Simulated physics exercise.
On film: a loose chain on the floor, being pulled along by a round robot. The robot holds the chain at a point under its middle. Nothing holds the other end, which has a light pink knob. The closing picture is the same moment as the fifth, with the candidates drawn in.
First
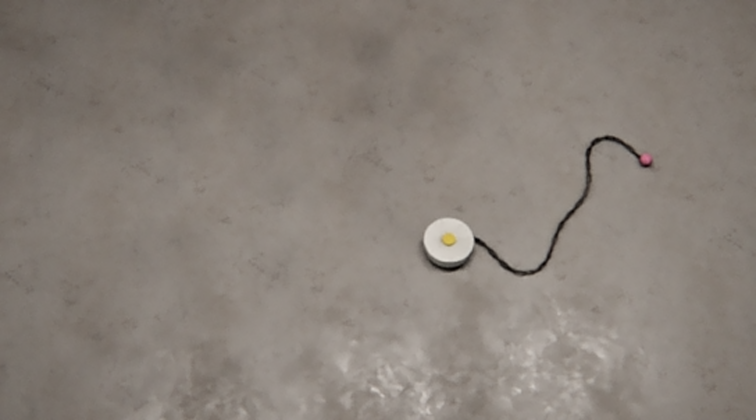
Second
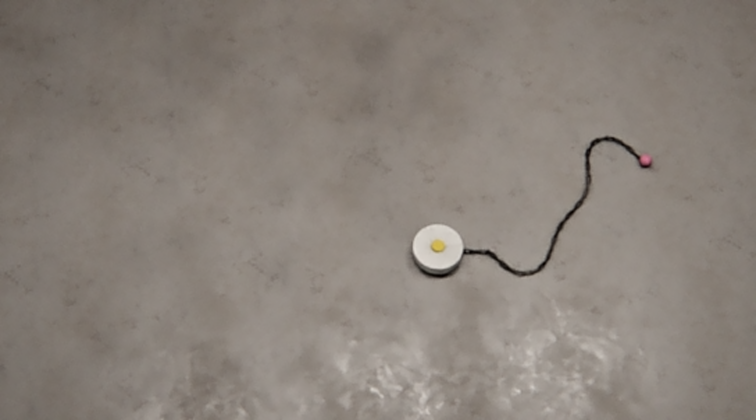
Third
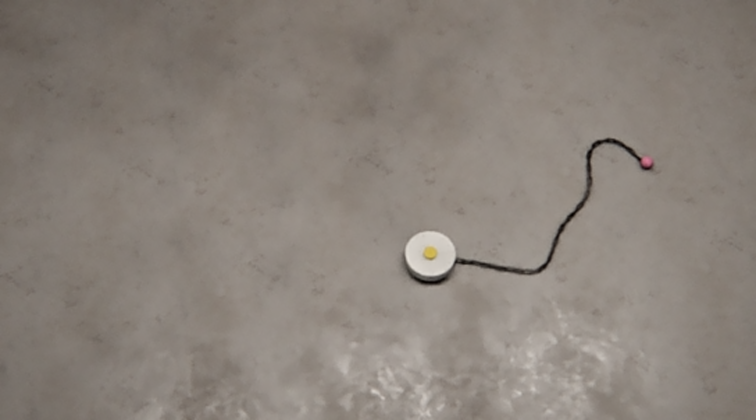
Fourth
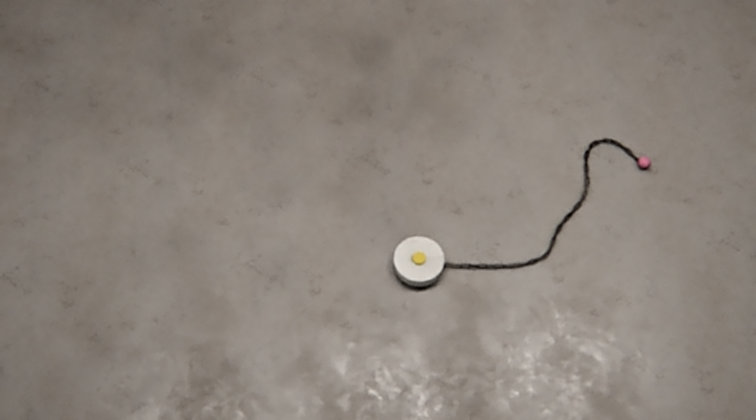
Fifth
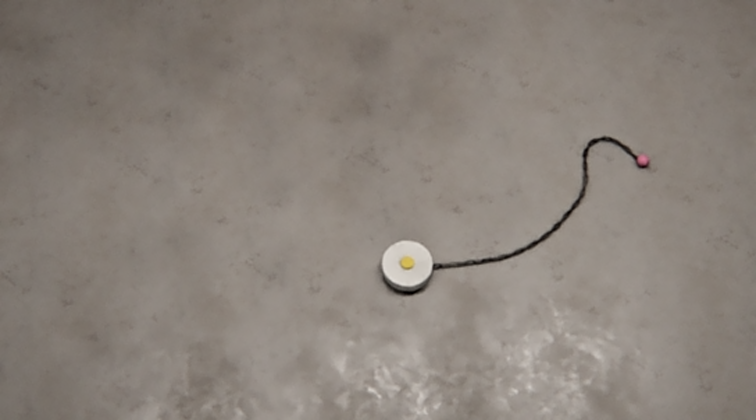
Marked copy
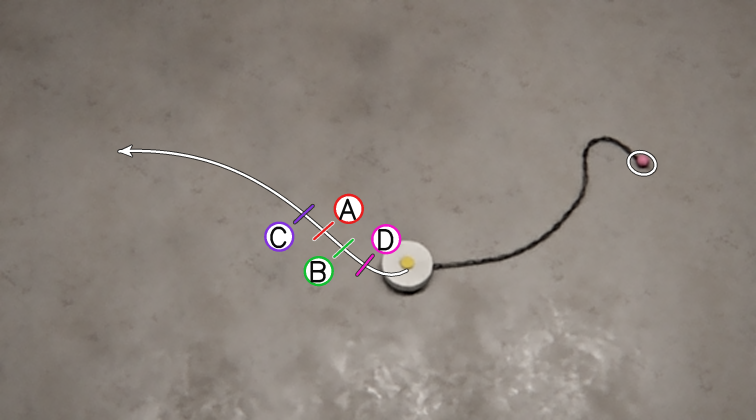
A round white robot with a yellow centre slid slowly left and slightly down the grey floor, drawing out the near bends of a dark chain while the pink-knobbed far end barely moved.
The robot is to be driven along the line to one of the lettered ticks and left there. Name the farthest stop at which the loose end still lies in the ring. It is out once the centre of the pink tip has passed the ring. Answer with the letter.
It should halt at A.
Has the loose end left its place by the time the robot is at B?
No.
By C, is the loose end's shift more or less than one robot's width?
Less.
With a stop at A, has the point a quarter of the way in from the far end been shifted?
By then, yes.
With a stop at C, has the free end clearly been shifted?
By then, yes.
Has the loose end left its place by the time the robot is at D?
No.
On the marked copy, A at (324, 231); B at (344, 248); C at (304, 214); D at (365, 265); the ring at (642, 163); the route from (407, 271) via (268, 188) to (119, 151).
With A. Early on, robot (372, 265), middle of the chain (533, 219), free end (643, 161).
Further on, robot (345, 246), middle of the chain (513, 219), free end (643, 160).
At the end, robot (323, 227), middle of the chain (494, 217), free end (636, 157); the free end is still in its ring.
As for the rest, B is safe but short; C drags the free end to (622, 159); D is safe but short.
